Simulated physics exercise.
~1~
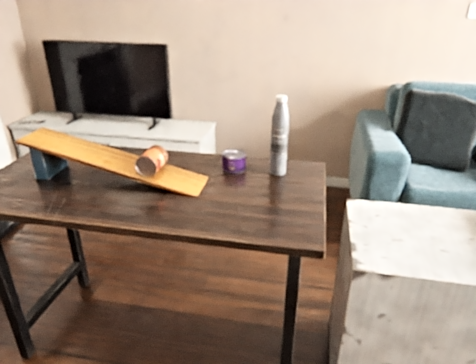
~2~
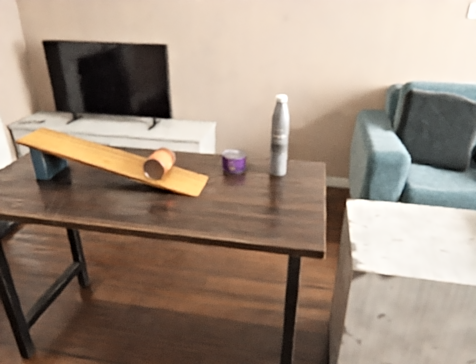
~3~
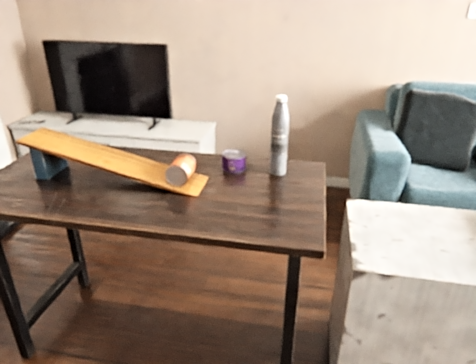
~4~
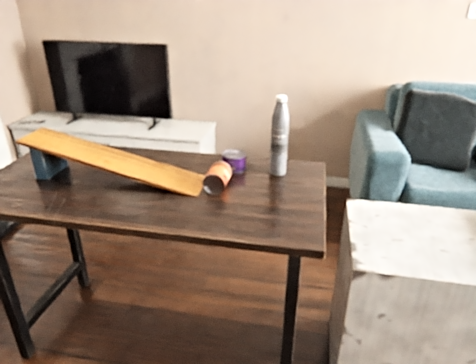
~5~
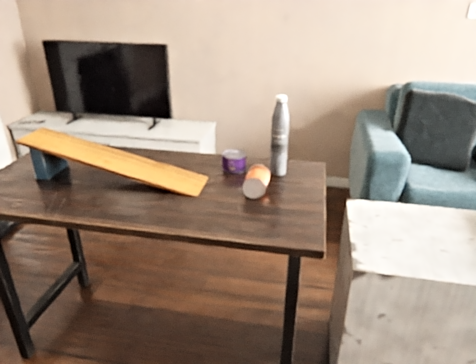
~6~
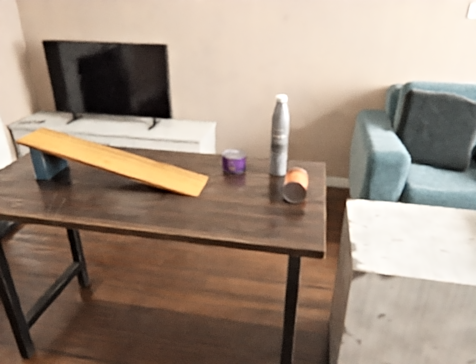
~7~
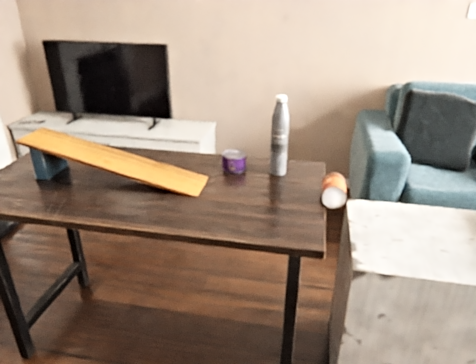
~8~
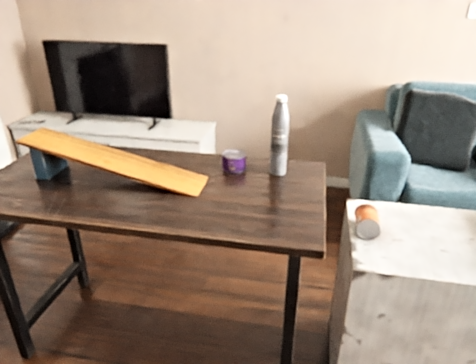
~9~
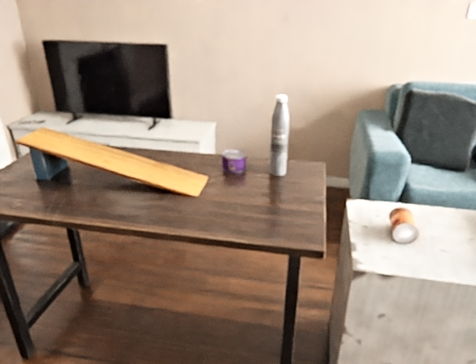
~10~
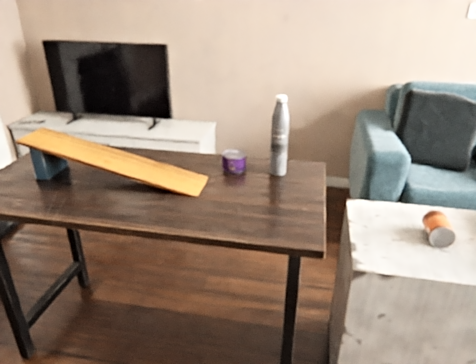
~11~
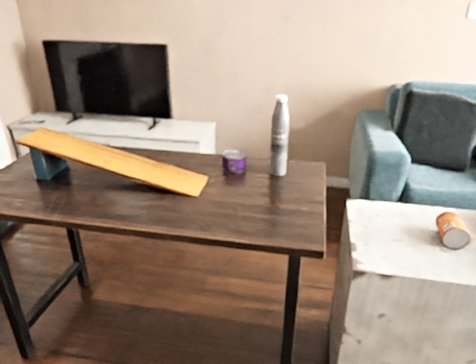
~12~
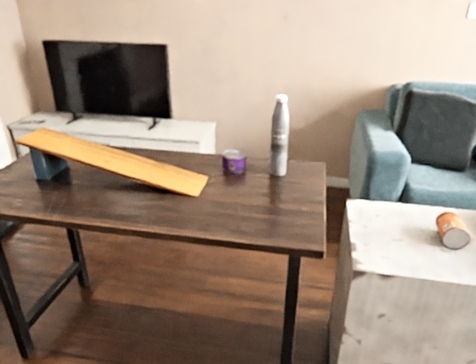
In a living room, an orange tin rolled down a wooden ramp on a dark table, passed a purple tub and a grey bottle, and crossed the gap onto a lower pale top to the right, where it rolled on and stopped, lying on its side.
